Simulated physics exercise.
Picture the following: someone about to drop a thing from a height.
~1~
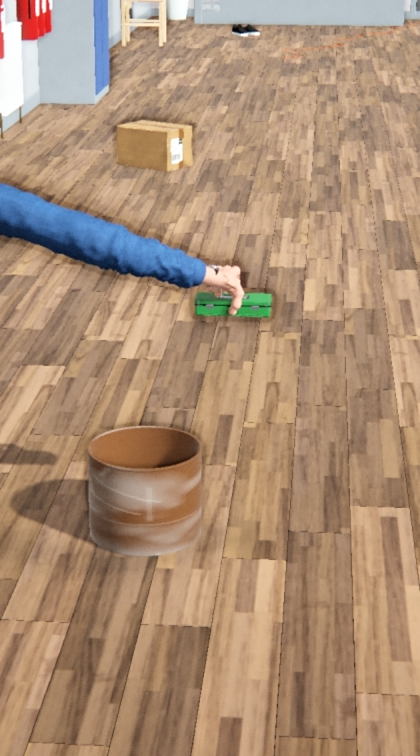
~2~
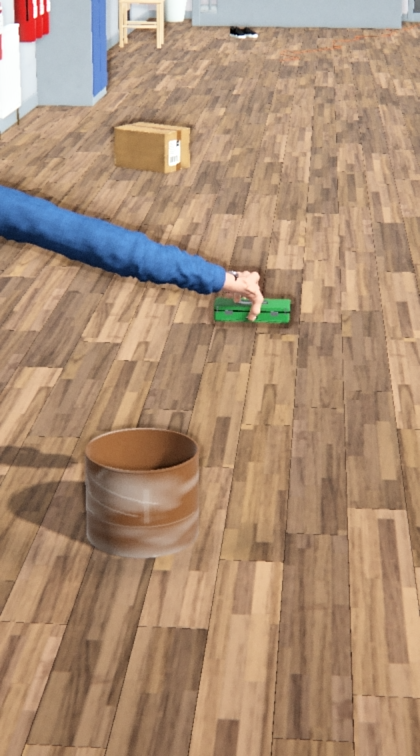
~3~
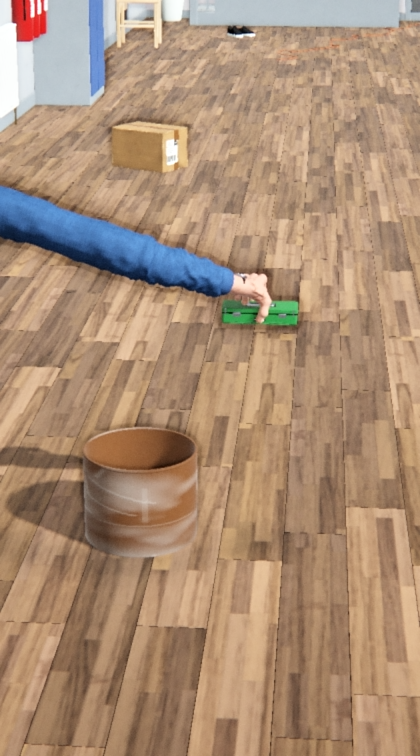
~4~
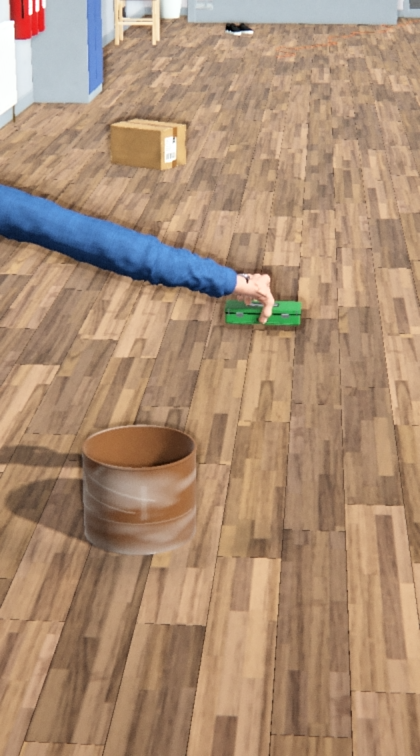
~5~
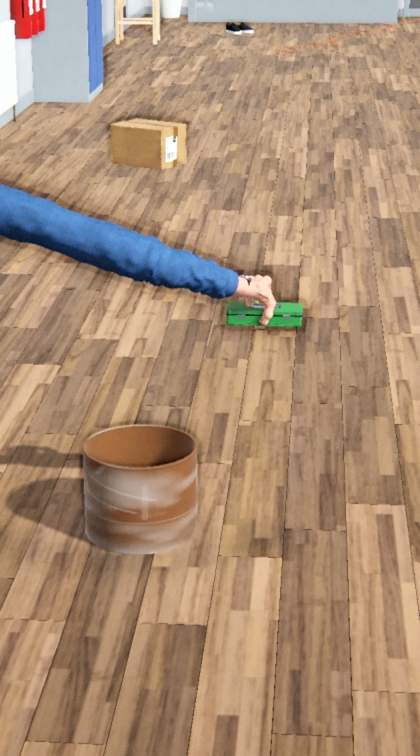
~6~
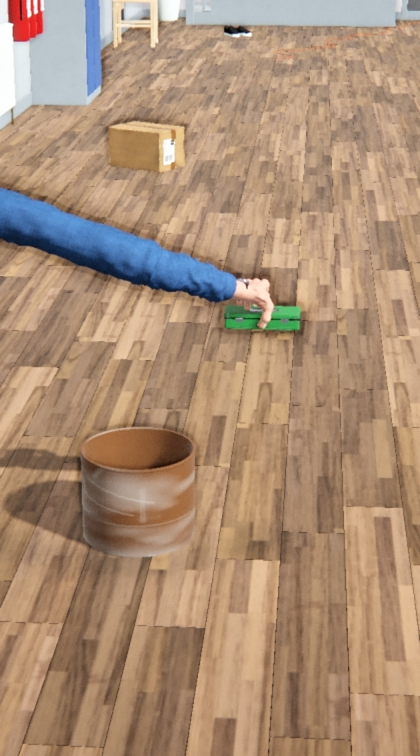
An arm in a blue sleeve reaches in from the left, its hand gripping a green case above a wood-plank floor, seen from a raised viewpoint looking down a long room. A brown, whitish-streaked bucket stands in the lower left, with a cardboard box, wooden stool legs and red items beyond. The hand carries the case a short way right and slightly nearer, then barely moves, while the view shifts very slightly.
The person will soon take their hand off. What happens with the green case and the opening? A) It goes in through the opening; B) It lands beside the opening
B, it lands beside the opening.
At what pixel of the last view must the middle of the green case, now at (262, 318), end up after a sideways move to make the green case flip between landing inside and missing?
The flip comes at about (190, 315).
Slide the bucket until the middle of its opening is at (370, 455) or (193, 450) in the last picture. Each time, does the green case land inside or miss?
Try by try, it misses; ends up outside.
Then, 0.20 s on from there, green case on its way down near (262, 365).
Then, 0.34 s on from there, green case on its way down near (260, 479).
In the end, the green case misses, near (259, 529).
